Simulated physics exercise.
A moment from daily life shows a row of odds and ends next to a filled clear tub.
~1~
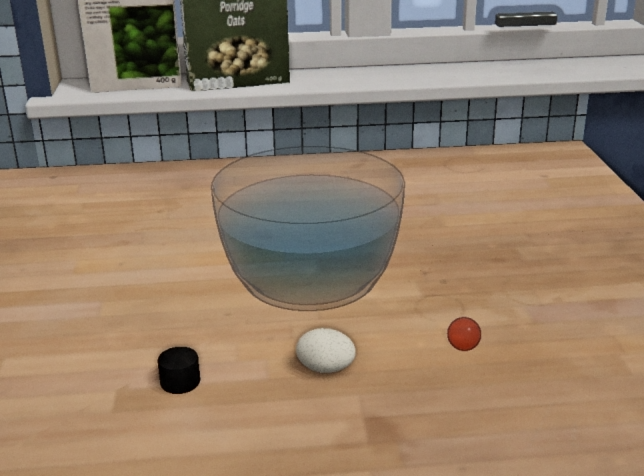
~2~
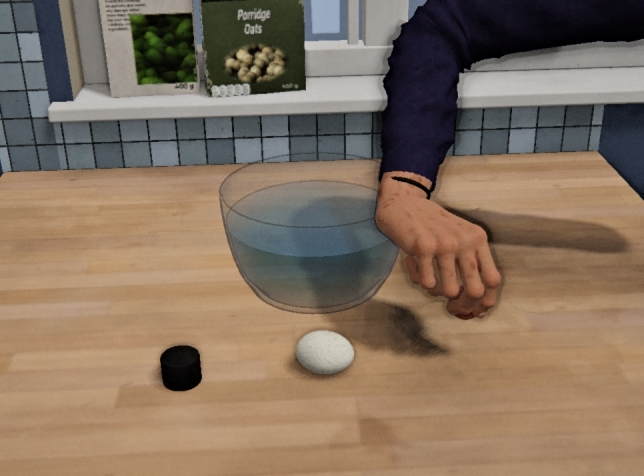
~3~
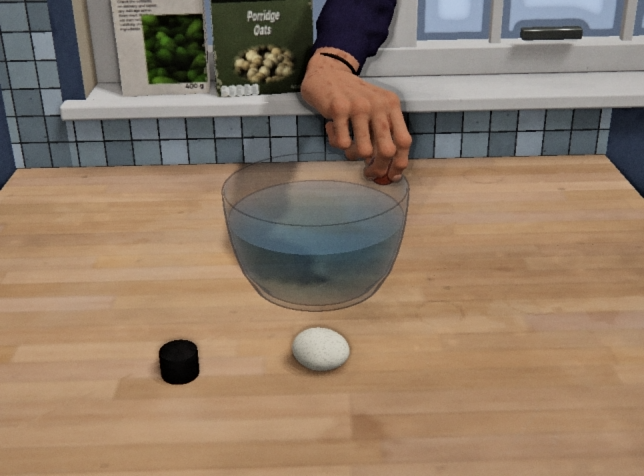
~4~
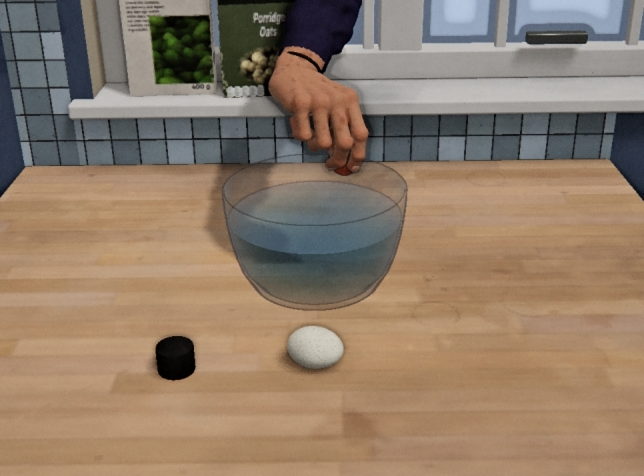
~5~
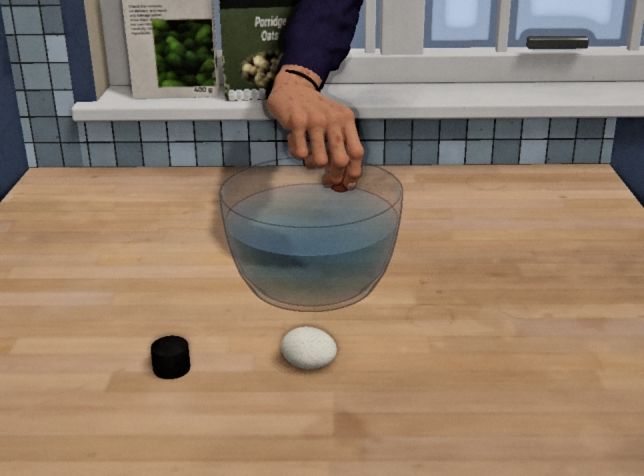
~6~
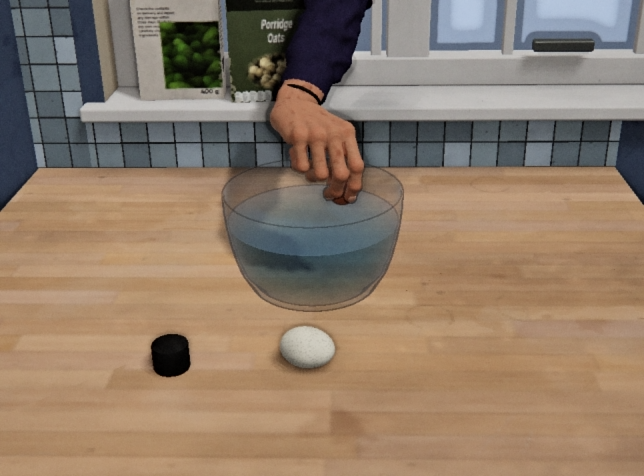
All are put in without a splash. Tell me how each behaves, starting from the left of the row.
Starting at the left, it drops under, then it drops under, then it drops under.
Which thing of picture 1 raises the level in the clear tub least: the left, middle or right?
That's the item at the right end.
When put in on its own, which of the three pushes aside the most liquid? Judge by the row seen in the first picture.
Answer: The central body.
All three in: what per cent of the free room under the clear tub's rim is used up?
10 per cent.
Soon after, the glass marble goes to the bottom.
Later, the egg goes to the bottom.
In the end, the iron weight goes to the bottom; afloat, none of them.
